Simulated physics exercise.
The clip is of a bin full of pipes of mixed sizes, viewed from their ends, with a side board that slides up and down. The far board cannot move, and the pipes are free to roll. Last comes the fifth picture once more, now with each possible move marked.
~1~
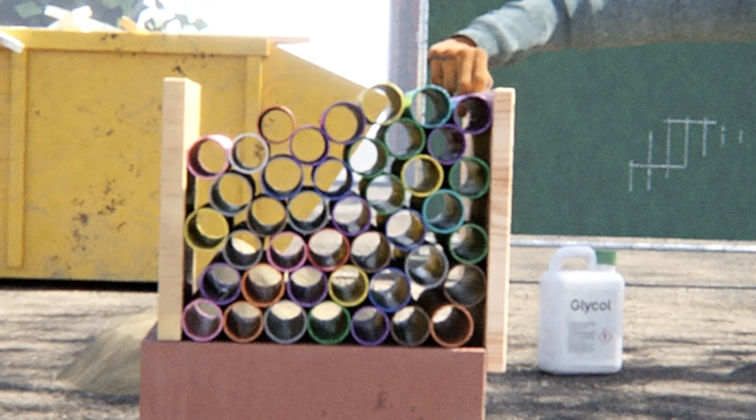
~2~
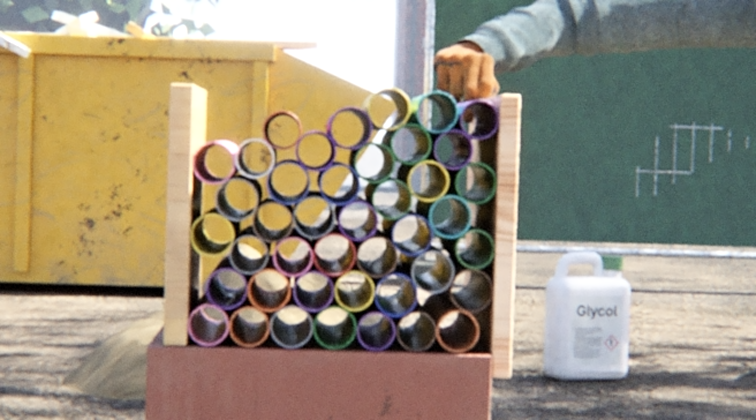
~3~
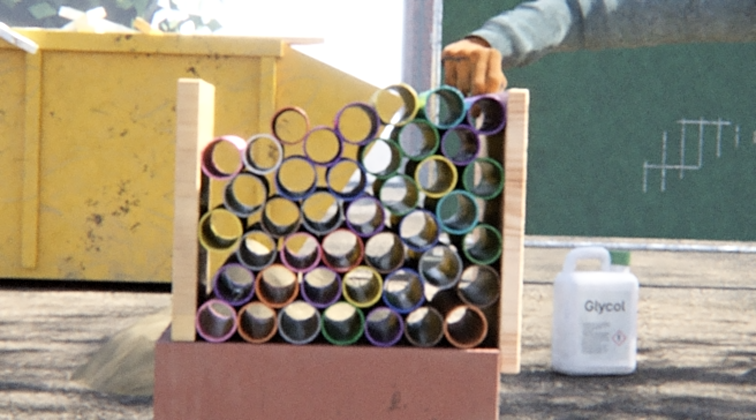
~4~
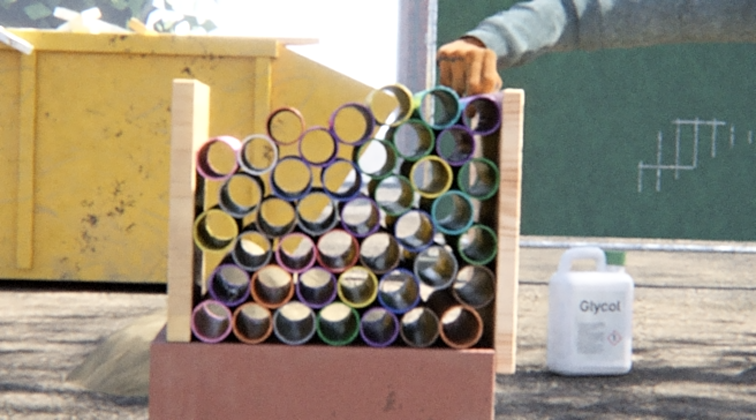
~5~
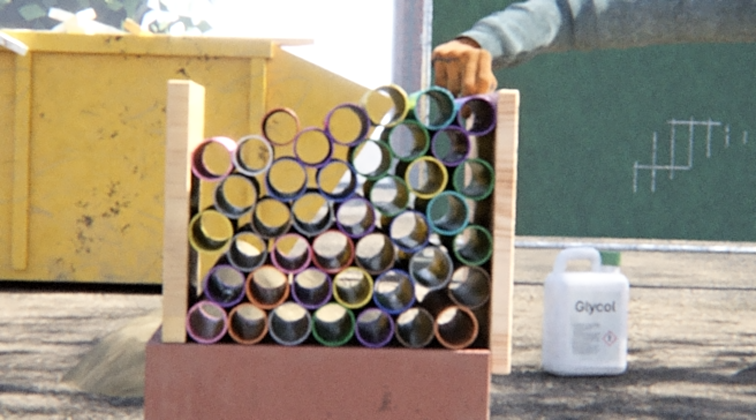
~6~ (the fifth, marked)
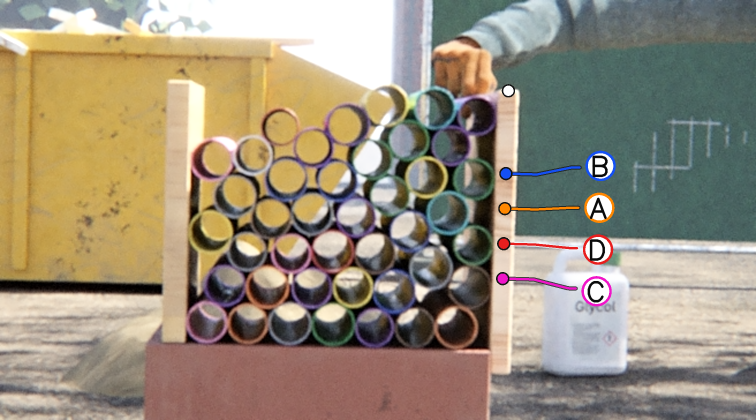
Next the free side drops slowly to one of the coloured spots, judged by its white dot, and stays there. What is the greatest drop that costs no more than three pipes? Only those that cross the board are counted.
The answer is mark A.
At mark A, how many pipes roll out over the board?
It comes to one.
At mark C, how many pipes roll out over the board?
At C the number is nine.
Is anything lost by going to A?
Yes, at A.
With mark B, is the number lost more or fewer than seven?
It loses fewer than seven.
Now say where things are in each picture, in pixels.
The first picture shows side board (483, 223); a pink pipe (202, 321); a brown pipe (411, 326).
The second picture shows a brown pipe (417, 332); a purple pipe (314, 292).
The third picture shows a purple pipe (234, 284); a purple pipe (366, 216).
The fourth picture shows a green pipe (479, 179); a purple pipe (456, 145).
The fifth picture shows a yellow pipe (210, 232); a turquoise pipe (435, 109); side board (487, 225).
On the marked copy, A at (505, 209); B at (506, 174); C at (503, 278); D at (504, 244); the white dot at (508, 91).
With A. Early on, top of the board (497, 146).
Further on, top of the board (495, 208).
At the end, top of the board (495, 208), one out over the board.
As for the rest, B one out over the board; C more than three out over the board; D four out over the board.
